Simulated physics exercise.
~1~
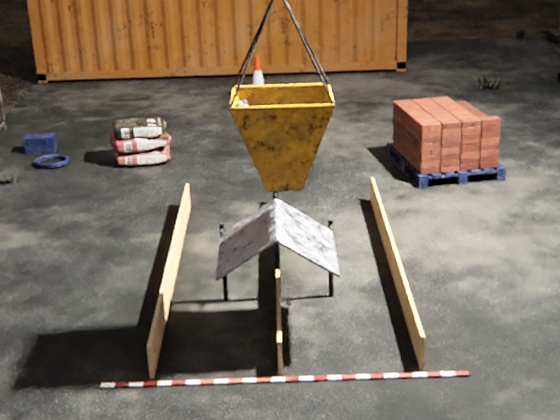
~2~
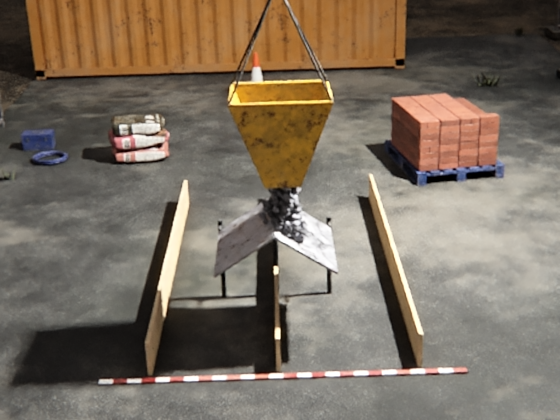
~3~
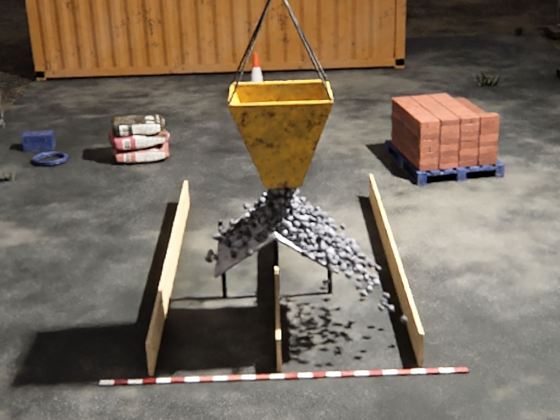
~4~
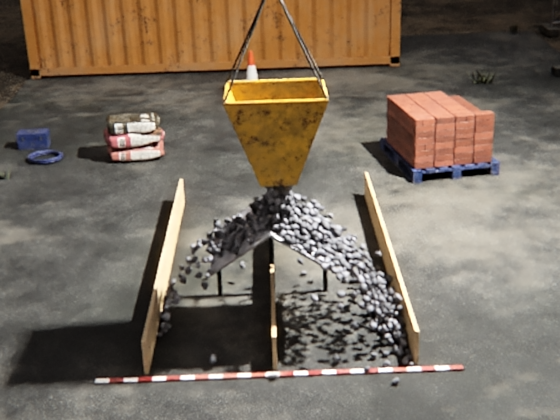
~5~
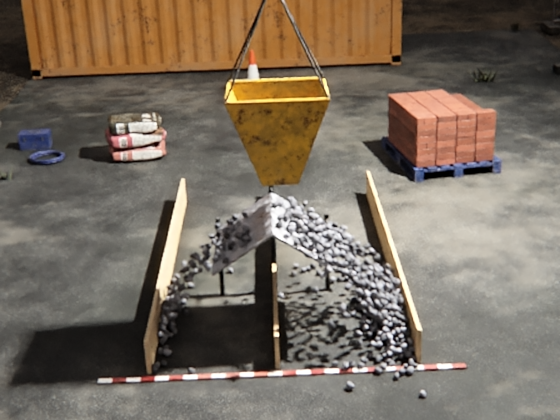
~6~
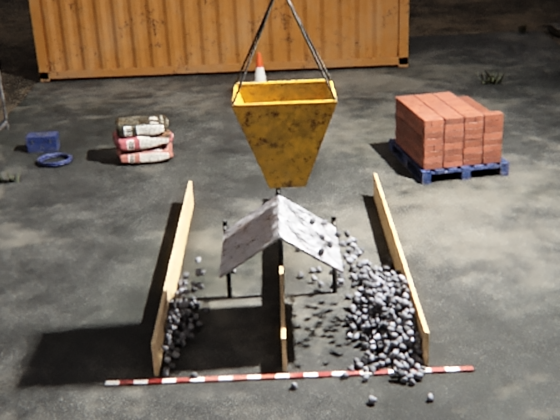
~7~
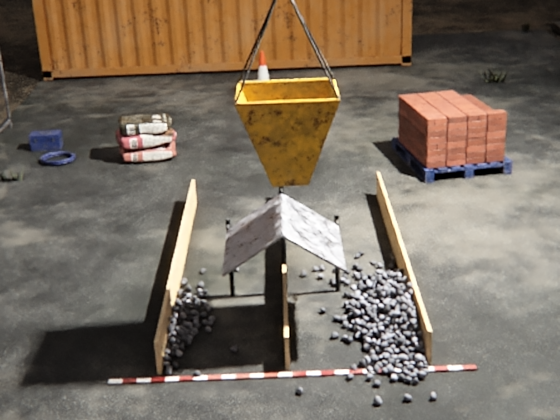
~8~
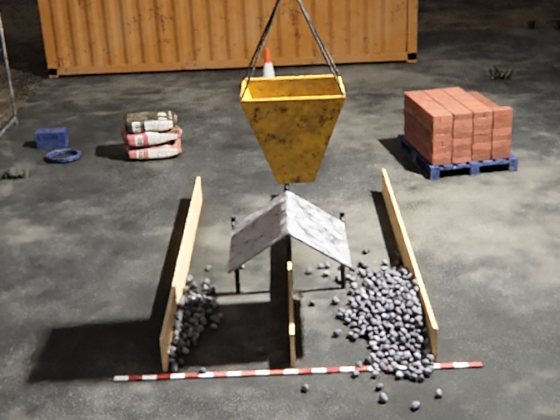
Paved yard with a hanging yellow hopper dropping grey cobbles onto a fixed steel ridge, most settling in the right bay, fewer left.
